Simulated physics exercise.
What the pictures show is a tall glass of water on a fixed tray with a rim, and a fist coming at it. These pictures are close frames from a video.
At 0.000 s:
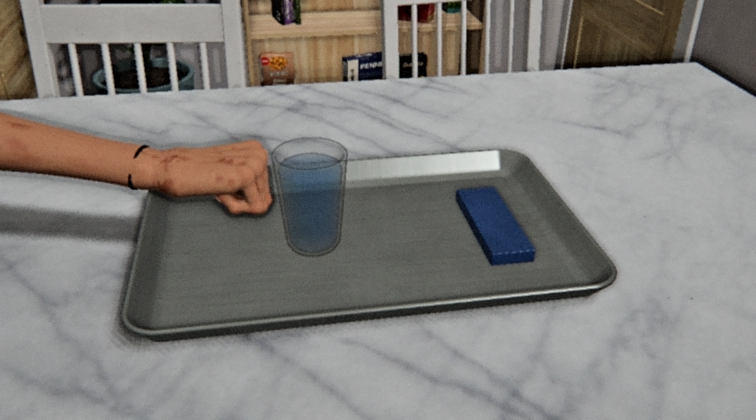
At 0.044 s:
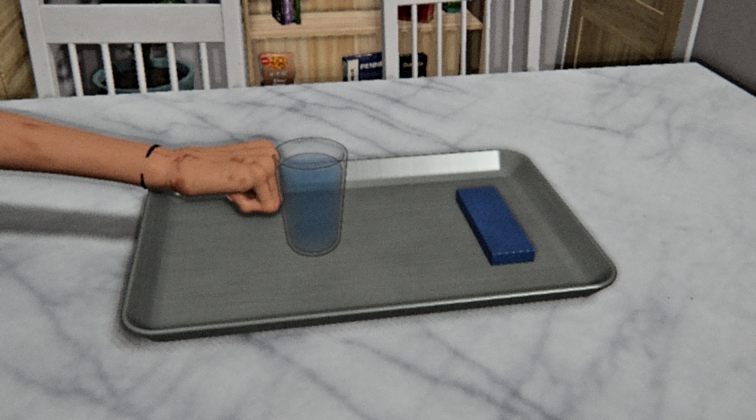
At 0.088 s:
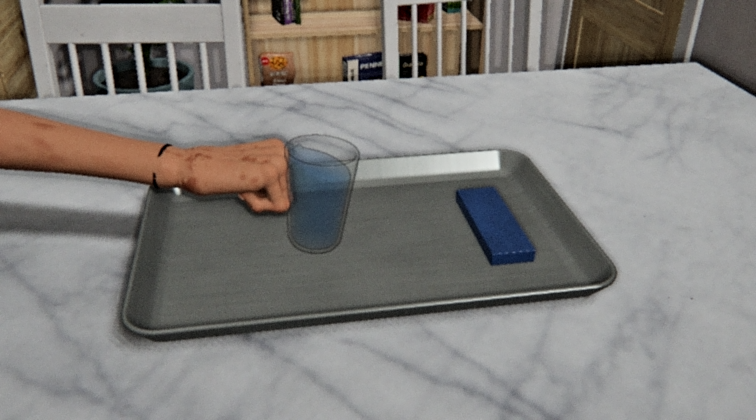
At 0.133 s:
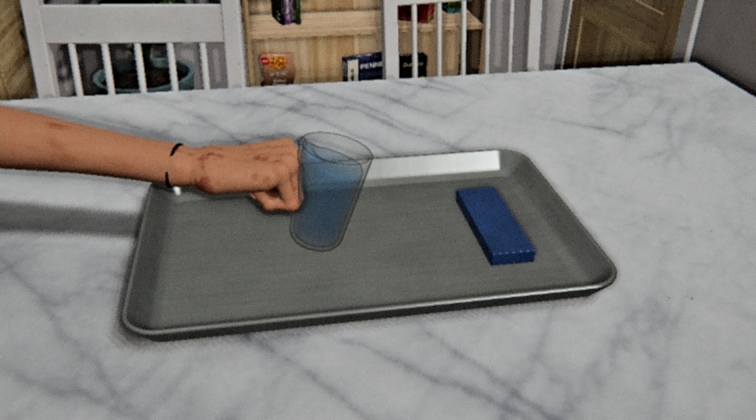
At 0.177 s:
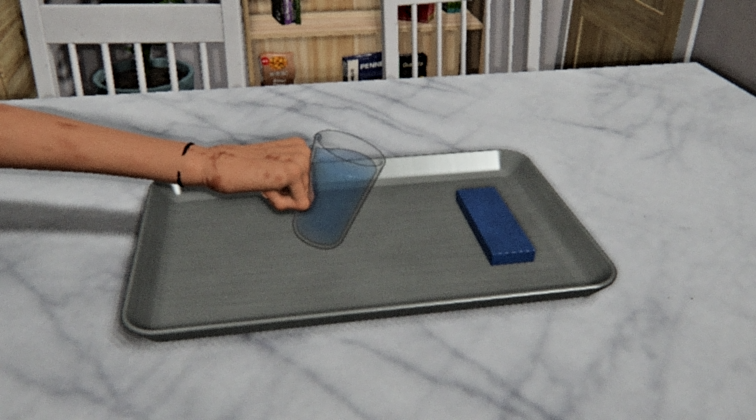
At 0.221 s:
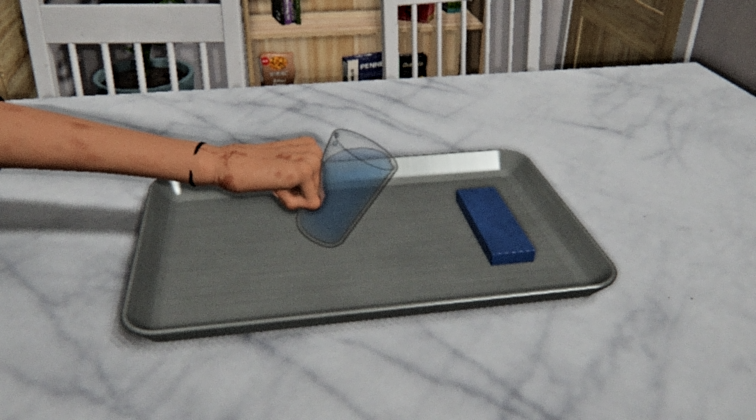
On a white marble table with grey veins, seen from slightly above by a still camera, white chairs and shelves stand behind. A grey metal tray holds a clear glass of blue liquid left of centre and a dark blue block to the right. A fist reaches in from the left and pushes the glass near its top, leaning it steadily rightward while the liquid sways inside.
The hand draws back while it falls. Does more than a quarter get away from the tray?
Off the tray: Under a quarter.
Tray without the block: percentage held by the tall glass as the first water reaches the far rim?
Around 55 percent.
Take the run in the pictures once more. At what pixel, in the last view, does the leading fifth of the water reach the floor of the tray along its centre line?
I'd put it at roughly (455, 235) on the centre line.
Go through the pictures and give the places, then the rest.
In the first picture, it leans 0°; its right rim is at (345, 152); the water meets the walls at (277, 166) and (341, 162); the tray's far rim is at (565, 206); a block is fixed to the tray further along.
In the second picture, it leans 0°; its right rim is at (345, 152); the water meets the walls at (277, 166) and (342, 162).
In the third picture, it leans 7°; its right rim is at (357, 153); the water meets the walls at (289, 147) and (349, 166).
In the fourth picture, it leans 14°; its right rim is at (370, 155); the water meets the walls at (302, 142) and (363, 164).
In the fifth picture, it leans 21°; its right rim is at (383, 159); the water meets the walls at (313, 156) and (376, 159).
In the sixth picture, it leans 29°; its right rim is at (395, 164); the water meets the walls at (319, 173) and (393, 156).
A moment on, the tall glass lies on its side and 85 per cent is in the glass, 14 on the tray and 0 above or beyond its rim.
Next, the tall glass lies on its side and 45 per cent is in the glass, 49 on the tray and 6 above or beyond its rim.
Then the tall glass lies on its side and 27 per cent is in the glass, 63 on the tray and 10 above or beyond its rim.
Later the tall glass lies on its side and 14 per cent is in the glass, 76 on the tray and 10 above or beyond its rim.
In the end 90 per cent is held by tray and glass, 10 is off the tray.
